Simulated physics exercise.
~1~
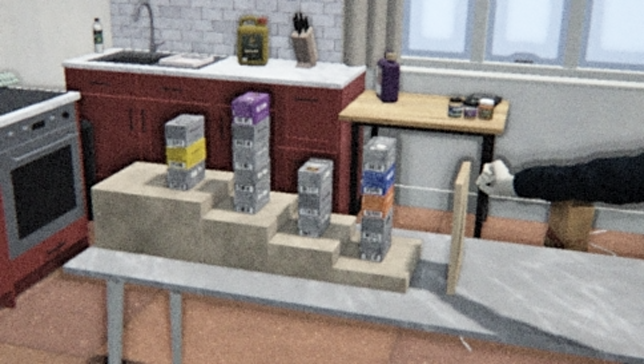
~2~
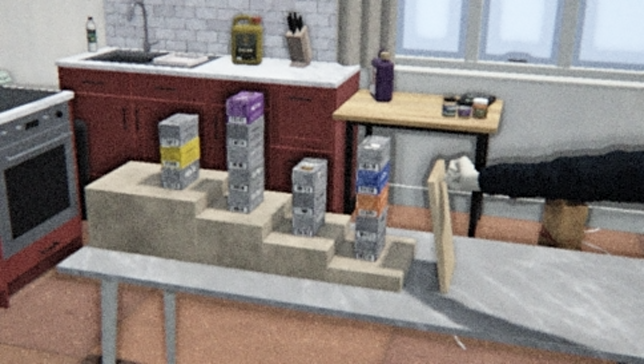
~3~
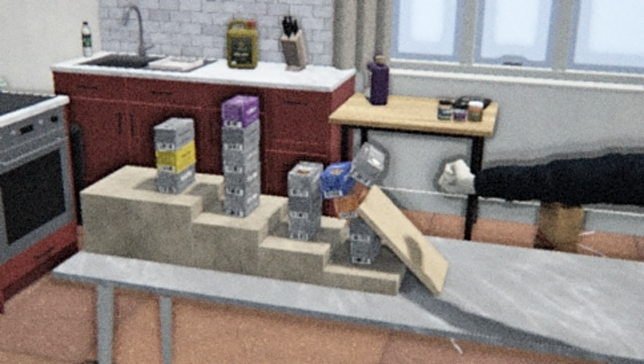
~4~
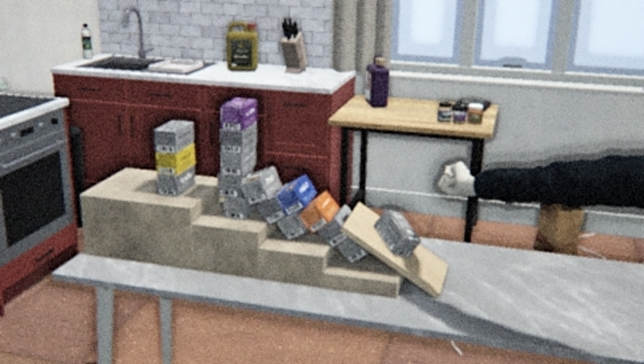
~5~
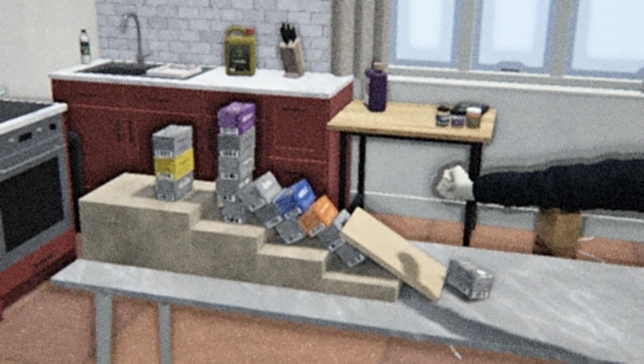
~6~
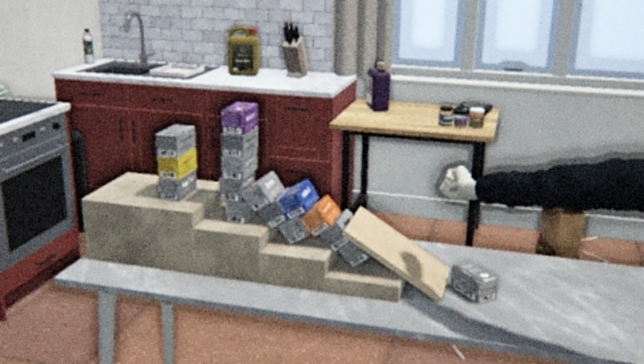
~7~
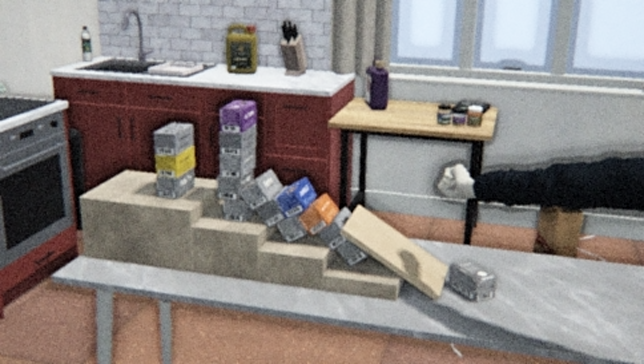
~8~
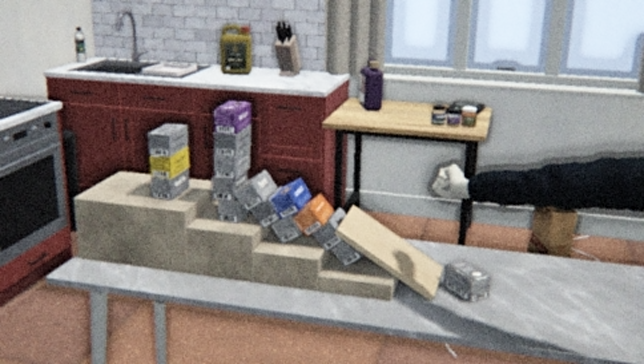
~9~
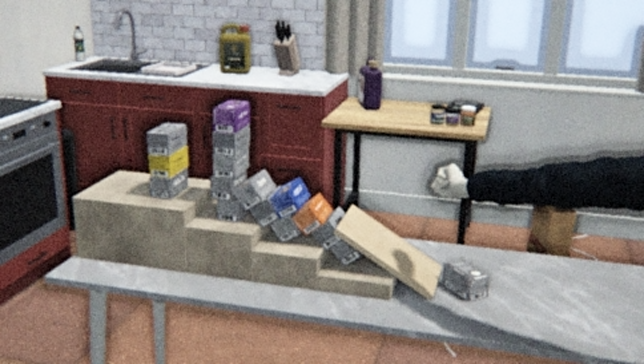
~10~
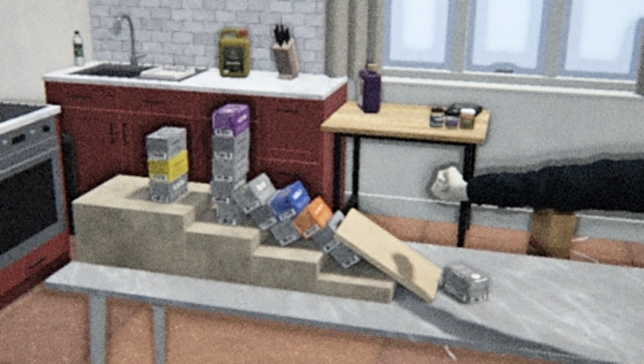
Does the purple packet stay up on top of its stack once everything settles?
Yes, the purple packet stays up on top of its stack. The toppled packets come to rest leaning below it, and its column is still standing.
